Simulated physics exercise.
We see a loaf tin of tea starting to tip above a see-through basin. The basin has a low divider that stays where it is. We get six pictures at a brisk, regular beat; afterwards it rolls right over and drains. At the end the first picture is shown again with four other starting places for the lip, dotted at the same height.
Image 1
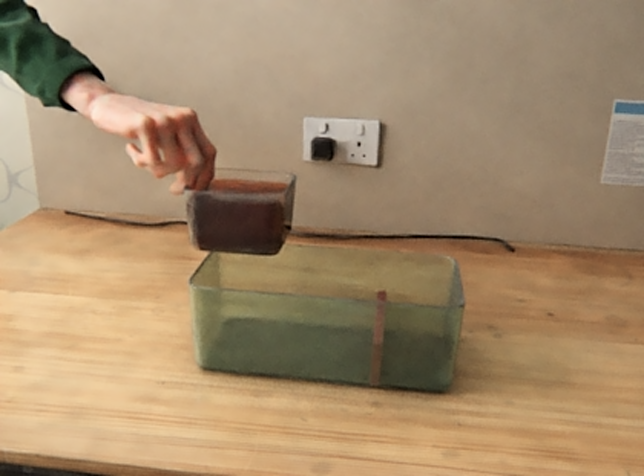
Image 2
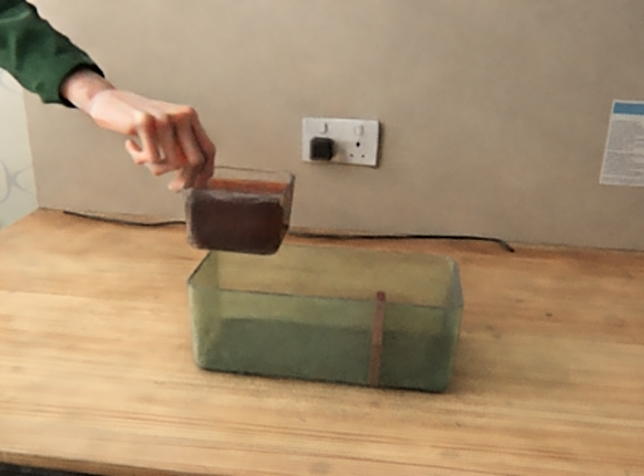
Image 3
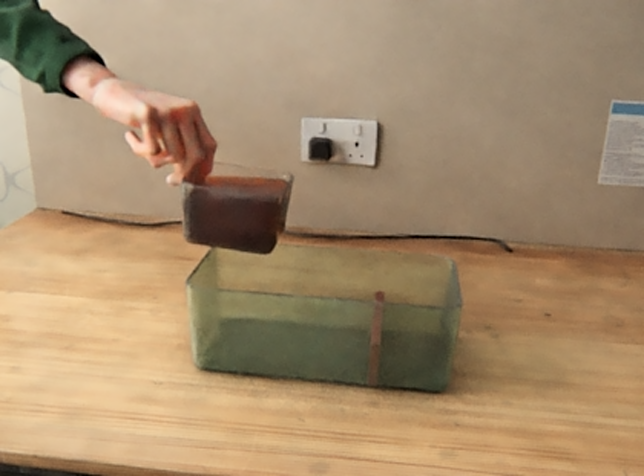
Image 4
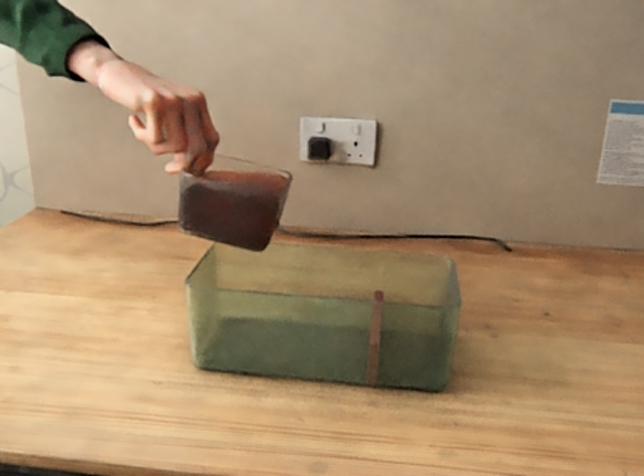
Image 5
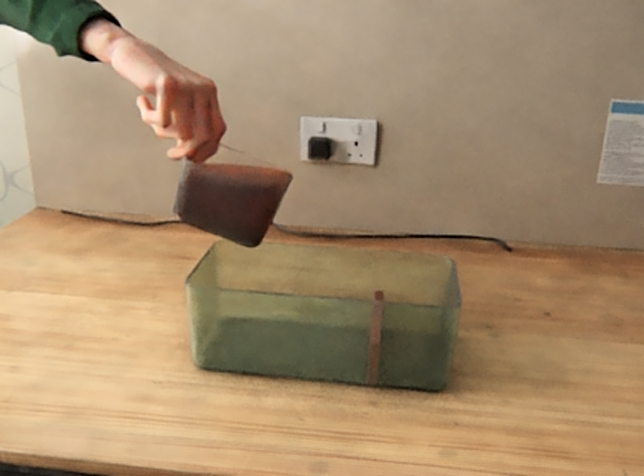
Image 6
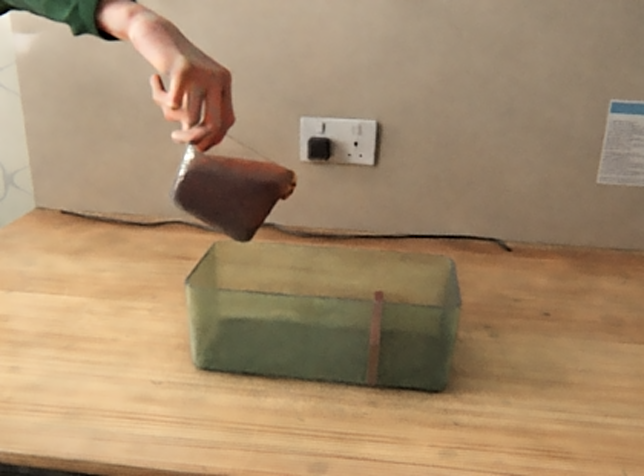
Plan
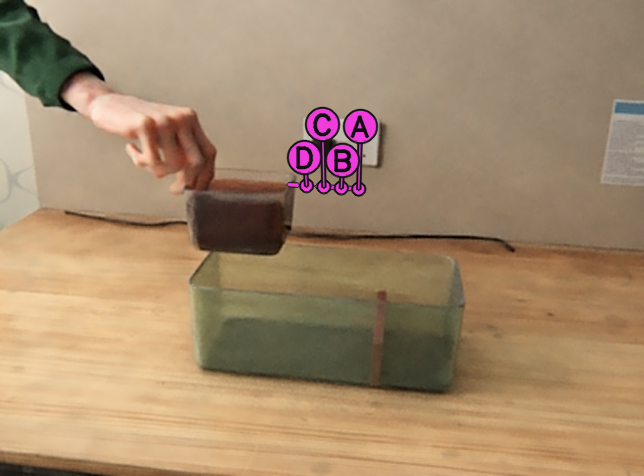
Above a clear basin on a wooden table, a hand gradually tilts a small container of dark liquid rightward.
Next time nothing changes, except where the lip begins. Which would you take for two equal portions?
Go for D.
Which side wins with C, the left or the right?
More ends on the right.
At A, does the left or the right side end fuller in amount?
The right side.
On the marked copy, A at (358, 189); B at (341, 187); C at (323, 186); D at (306, 185).
Choosing A, about 17 % ends left of the wall and 82 % right of it.
Choosing B, about 10 % ends left of the wall and 90 % right of it.
Choosing C, about 19 % ends left of the wall and 80 % right of it.
Choosing D, about 46 % ends left of the wall and 53 % right of it.
